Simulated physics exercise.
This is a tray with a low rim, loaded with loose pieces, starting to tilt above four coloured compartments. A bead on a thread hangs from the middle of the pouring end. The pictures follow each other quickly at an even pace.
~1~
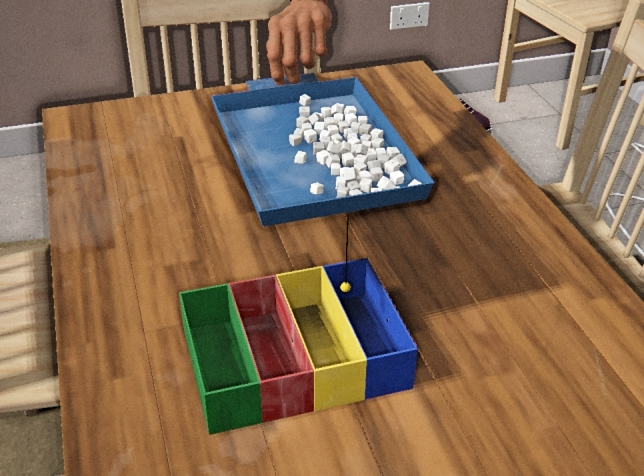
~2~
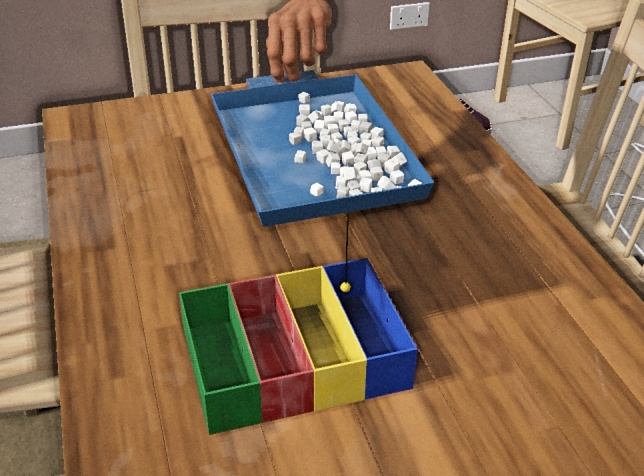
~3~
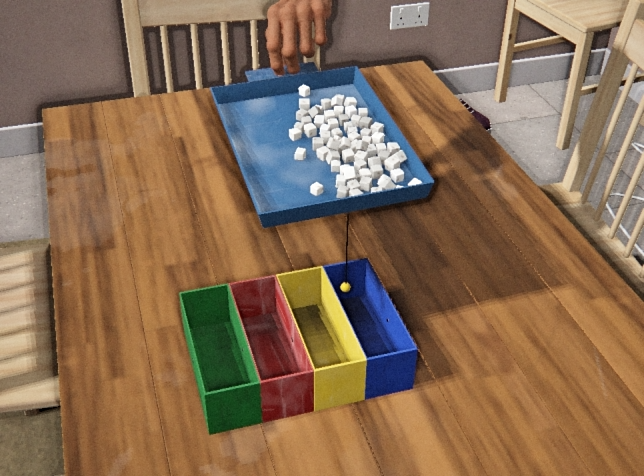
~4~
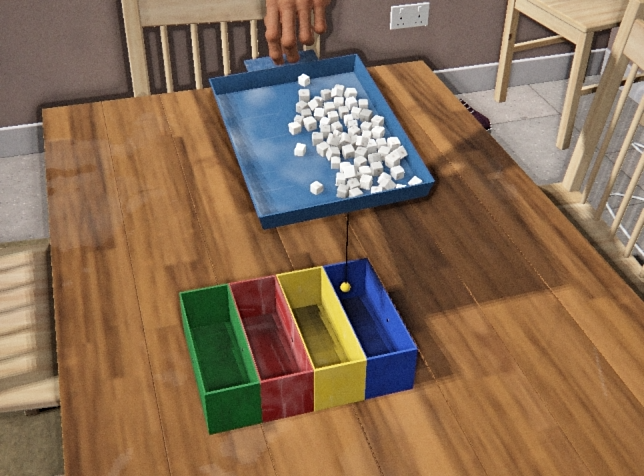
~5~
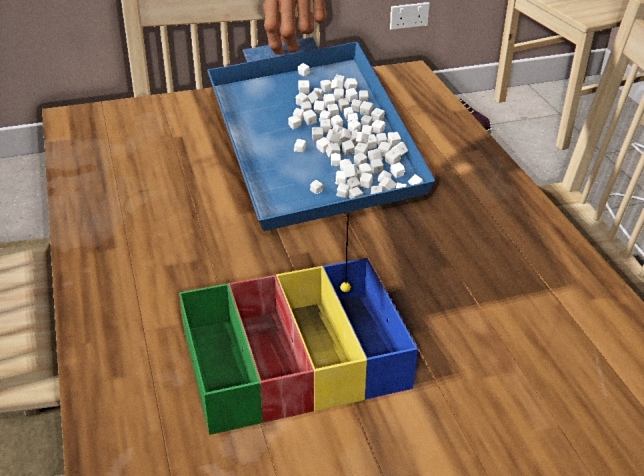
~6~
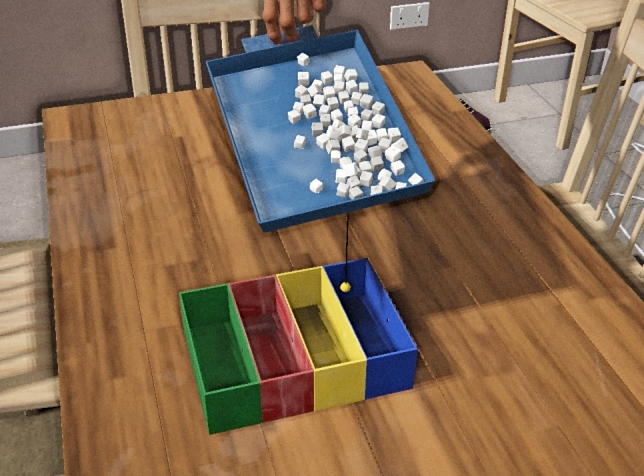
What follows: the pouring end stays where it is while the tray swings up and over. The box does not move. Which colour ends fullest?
It favours the red compartment.
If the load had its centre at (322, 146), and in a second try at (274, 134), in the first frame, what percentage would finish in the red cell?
About 40 and 40 per cent.
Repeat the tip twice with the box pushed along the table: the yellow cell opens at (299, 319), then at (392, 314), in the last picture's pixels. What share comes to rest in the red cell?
The first gives 30 %, the second 20 %.
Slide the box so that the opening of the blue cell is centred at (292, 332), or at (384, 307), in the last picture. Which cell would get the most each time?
The first try: That blue cell. The second: The cell in red.
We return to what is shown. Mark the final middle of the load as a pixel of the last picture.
Roughly at (290, 366).
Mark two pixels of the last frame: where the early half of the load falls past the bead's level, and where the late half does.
Early half (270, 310), late half (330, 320).
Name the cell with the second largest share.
Next in line is the cell in yellow.
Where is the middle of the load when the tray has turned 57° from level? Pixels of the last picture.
Near (322, 180).
Shortly afterwards, tray tipped steeply; all but a few on the tray; only a few falling or outside the box.
Next, tray tipped right over; all but a few on the tray; only a few in the red cell; only a few in the yellow cell.
Some moments later, tray tipped past a quarter turn; near half in the red cell; near a quarter in the yellow cell; a little in the blue cell; a little falling or outside the box.
In the end, tray tipped past a quarter turn; near half in the red cell; near a quarter in the yellow cell; a little in the blue cell; none at all in the green cell; a little outside the box.
